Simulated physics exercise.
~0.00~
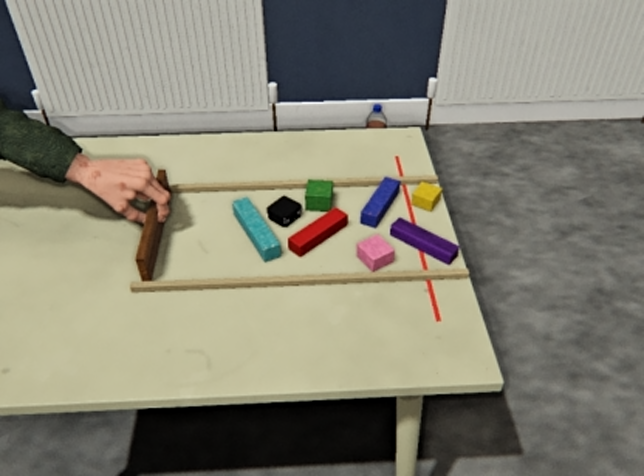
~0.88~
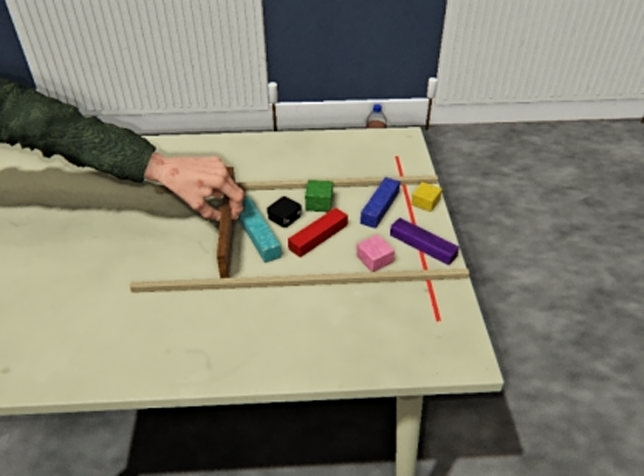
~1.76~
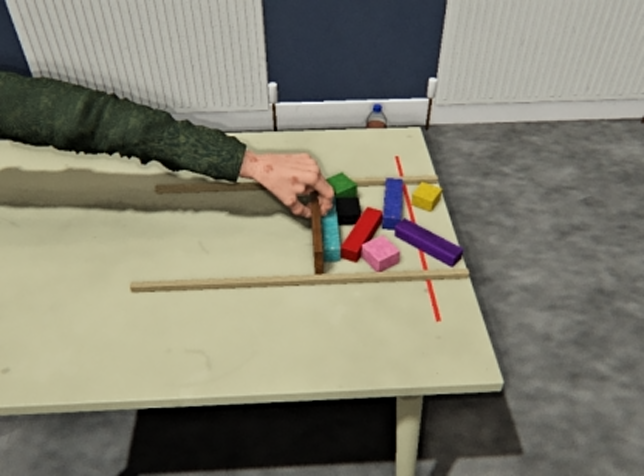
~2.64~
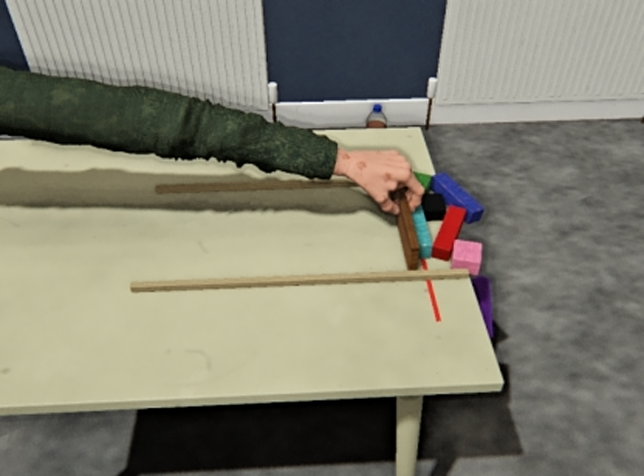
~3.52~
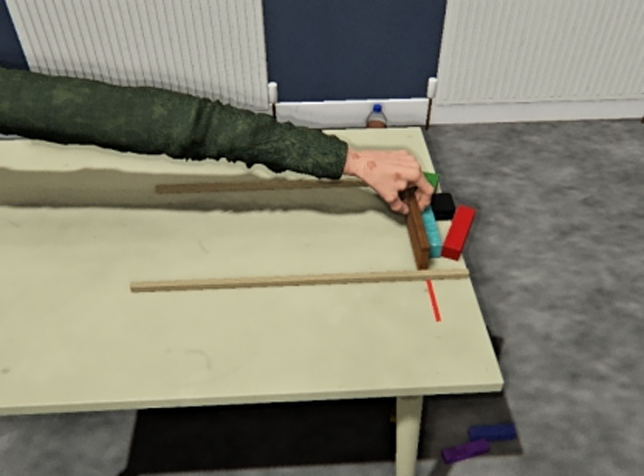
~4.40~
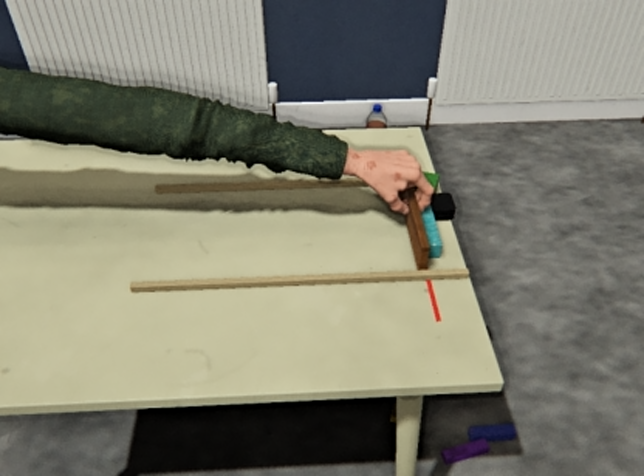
On a pale table in a room with grey flooring, a hand holds a brown board upright behind colourful blocks and sticks scattered between two wooden rails. The hand slides the board right, first reaching the turquoise bar. It then gathers the turquoise, black, green and red pieces together and nudges the pink block and blue bar. As the board nears the red tape, pieces crowd over the table's edge and the purple stick tips off. The board stops by the tape, and five or more pieces fall, while the turquoise, black and green ones remain at the edge.
